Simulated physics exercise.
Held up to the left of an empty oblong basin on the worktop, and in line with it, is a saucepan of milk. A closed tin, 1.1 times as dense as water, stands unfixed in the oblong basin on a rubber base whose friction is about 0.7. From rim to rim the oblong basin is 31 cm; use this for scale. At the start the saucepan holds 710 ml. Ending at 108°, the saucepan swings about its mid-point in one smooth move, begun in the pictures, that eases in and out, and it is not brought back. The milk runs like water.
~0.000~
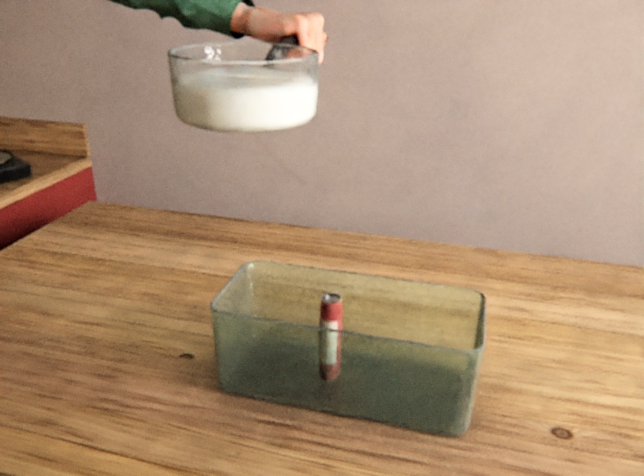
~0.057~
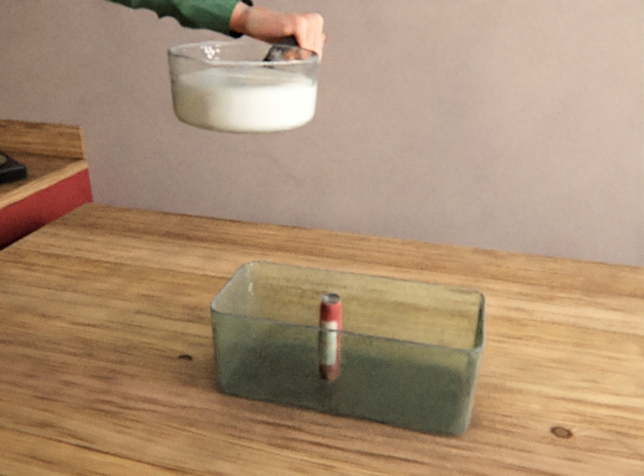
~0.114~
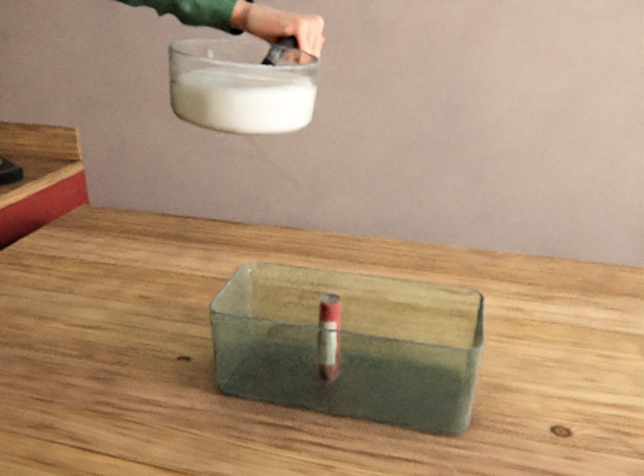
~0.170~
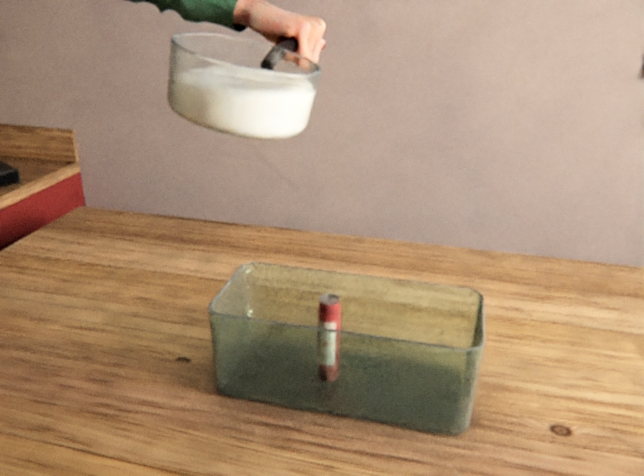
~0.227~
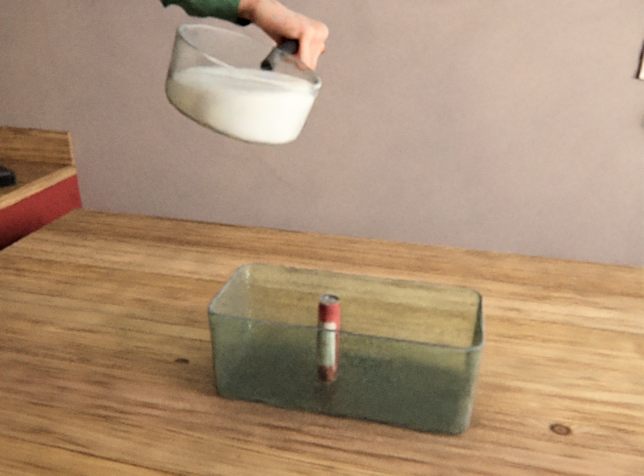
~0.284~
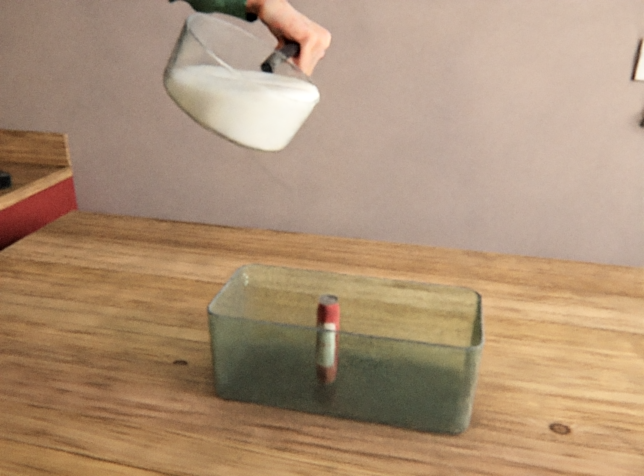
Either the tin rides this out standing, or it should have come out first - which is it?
It should have come out.
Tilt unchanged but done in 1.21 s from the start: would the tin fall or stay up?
It tumbles over, then.
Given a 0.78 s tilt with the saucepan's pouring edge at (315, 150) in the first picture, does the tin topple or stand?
After that, the tin stays vertical.
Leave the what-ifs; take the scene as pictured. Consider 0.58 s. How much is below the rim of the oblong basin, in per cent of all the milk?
About 12%.
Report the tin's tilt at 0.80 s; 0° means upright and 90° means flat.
I'd put it at close to 0 degrees off upright.
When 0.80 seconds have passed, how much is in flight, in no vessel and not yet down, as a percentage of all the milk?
Airborne share: Near 16 %.
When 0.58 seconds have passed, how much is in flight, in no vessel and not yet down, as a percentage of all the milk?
Around 64 percent.
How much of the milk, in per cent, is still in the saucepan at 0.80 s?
What remains is about 5 percent of it all.
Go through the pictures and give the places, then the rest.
It leans 0°; its right rim is at (315, 57); the milk meets the walls at (185, 74) and (314, 82); the oblong basin's rim runs from (229, 284) to (484, 321); the tin's top is at (331, 302), in the first frame.
It leans 1°; its right rim is at (315, 59); the milk meets the walls at (184, 74) and (313, 83), in the second frame.
It leans 6°; its right rim is at (316, 65); the milk meets the walls at (183, 73) and (313, 84), in the third frame.
It leans 12°; its right rim is at (317, 75); the milk meets the walls at (181, 72) and (313, 86), in the fourth frame.
It leans 21°; its right rim is at (317, 87); the milk meets the walls at (179, 70) and (315, 89), in the fifth frame.
It leans 32°; its right rim is at (315, 102); the milk meets the walls at (176, 68) and (312, 90); 1 per cent is over the edge, in the sixth frame.
After 0.58 s the tilt is 92° and 25 per cent is still to pour; the tin stands where it began.
After 0.80 s the tilt is 108° and 5 per cent is still to pour; the tin stands where it began.
After 1.03 s the tilt is 108° and 0 per cent is still to pour; the tin leans 18°.
After 1.28 s the tilt is 108° and 0 per cent is still to pour; the tin lies on its side.
In the end the tin lies on its side.
